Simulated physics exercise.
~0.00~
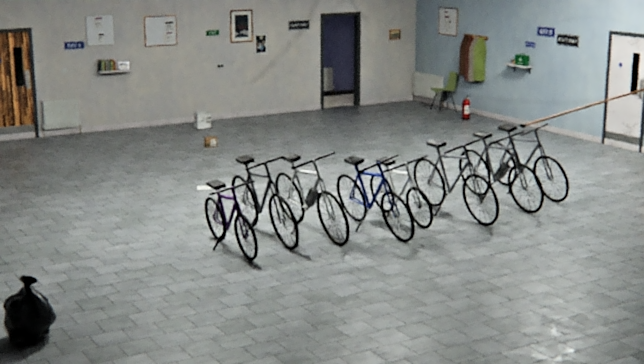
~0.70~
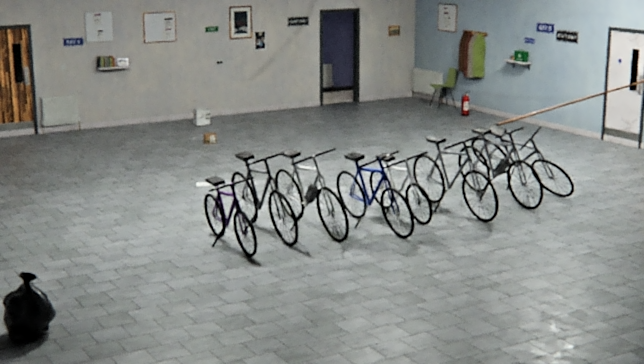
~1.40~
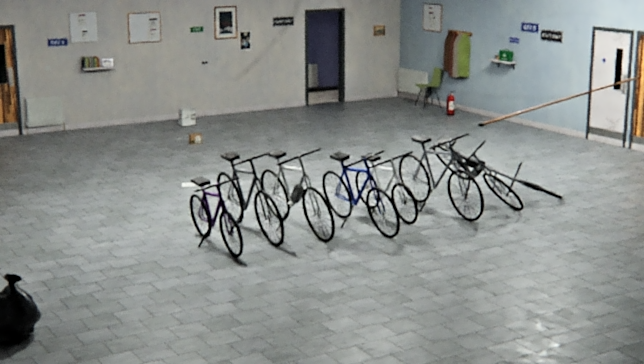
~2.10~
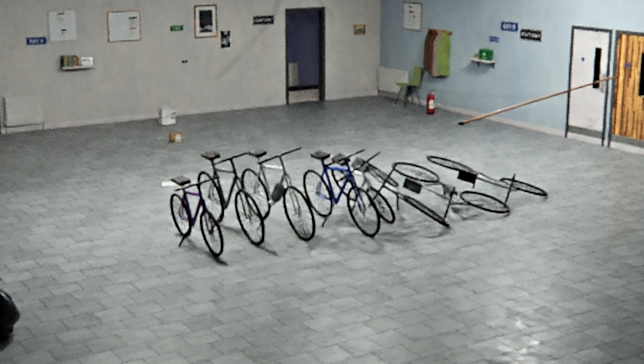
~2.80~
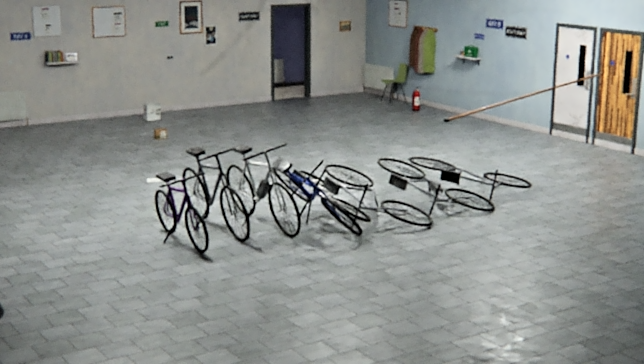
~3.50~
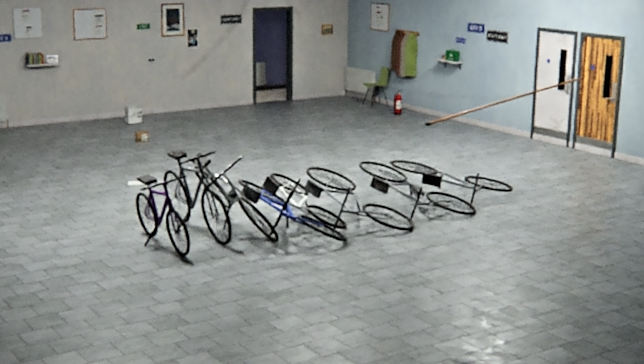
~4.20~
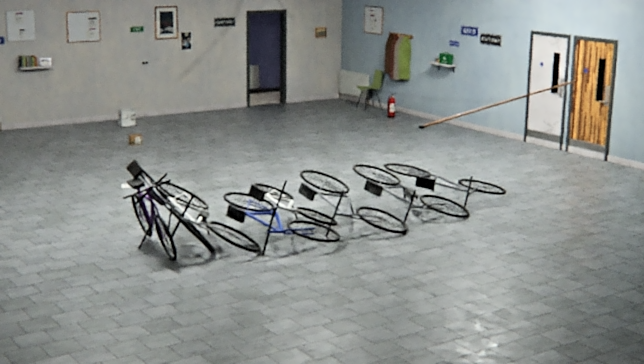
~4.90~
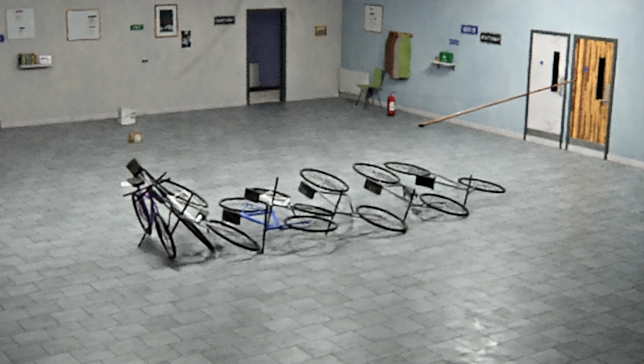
Tiled hall with a row of parked bicycles toppling one after another from the right, the purple one left leaning upright.
